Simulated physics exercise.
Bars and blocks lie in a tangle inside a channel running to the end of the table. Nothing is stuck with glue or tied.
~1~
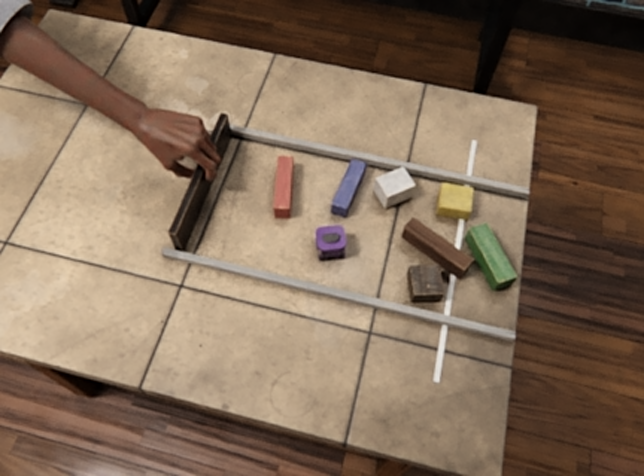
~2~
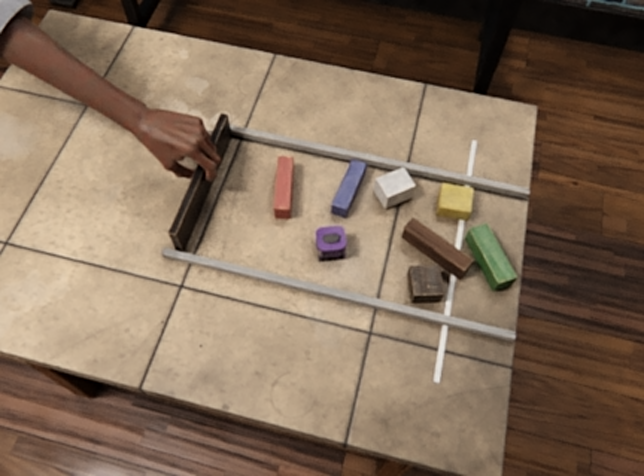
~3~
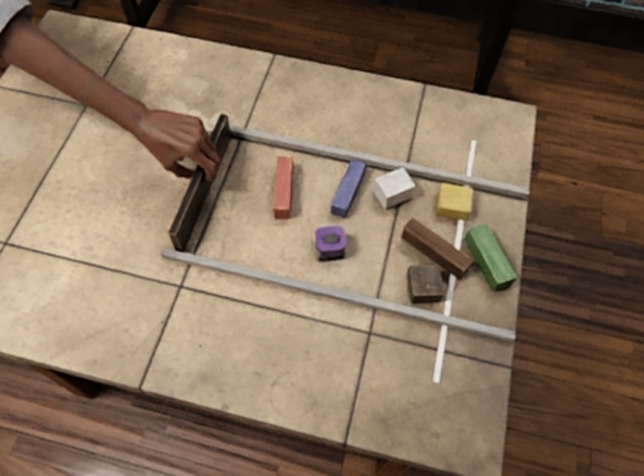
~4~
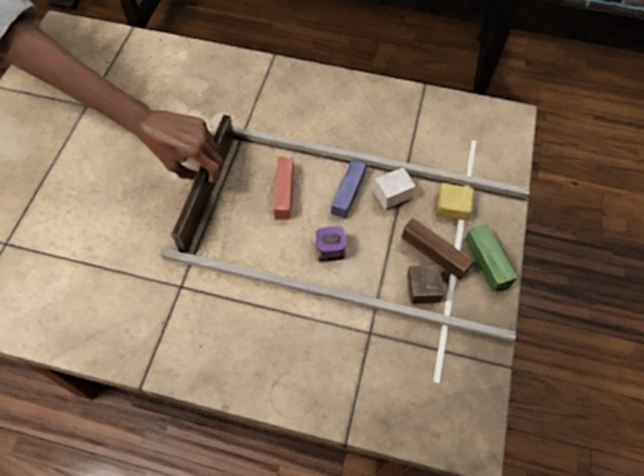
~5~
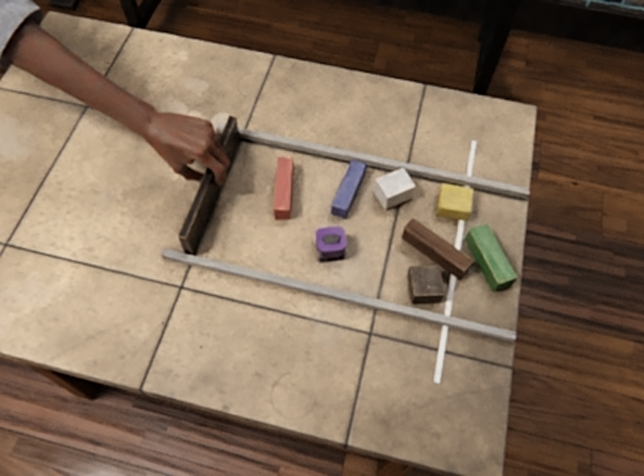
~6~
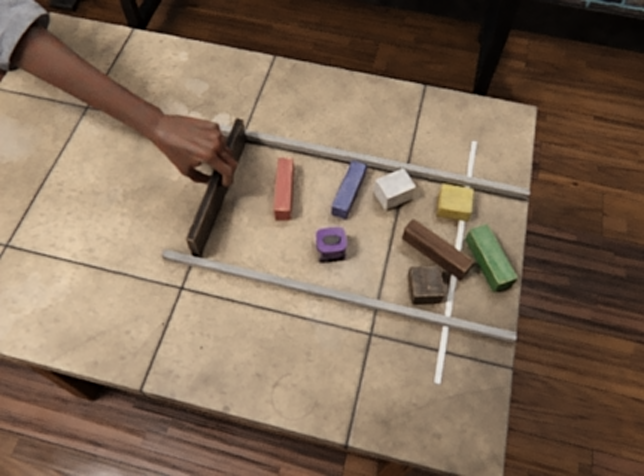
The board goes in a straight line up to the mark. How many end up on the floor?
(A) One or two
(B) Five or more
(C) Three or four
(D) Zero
A.
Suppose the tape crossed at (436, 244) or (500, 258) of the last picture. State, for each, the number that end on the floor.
Floor count: 0; 5.
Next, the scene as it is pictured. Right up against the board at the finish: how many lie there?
2 in contact.
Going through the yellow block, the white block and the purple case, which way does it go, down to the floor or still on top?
In short, the yellow block goes off the edge, the white block hangs on, the purple case hangs on.
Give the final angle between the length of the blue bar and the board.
It works out to near 0°.
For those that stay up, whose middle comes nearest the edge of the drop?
Foremost: The green bar.
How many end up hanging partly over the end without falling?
I'd say 2 of them.
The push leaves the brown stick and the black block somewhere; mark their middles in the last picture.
Final centres, first then second: (503, 277), (490, 304).
Soon after, none off yet; green bar at rest near (491, 257); yellow block at rest near (455, 203); brown stick at rest near (437, 249).
Then, none off yet; green bar at rest near (491, 257); yellow block moved about its own width near (479, 206); brown stick moving near (445, 254).
At rest, the number that fall off is one or two; fallen, yellow block.
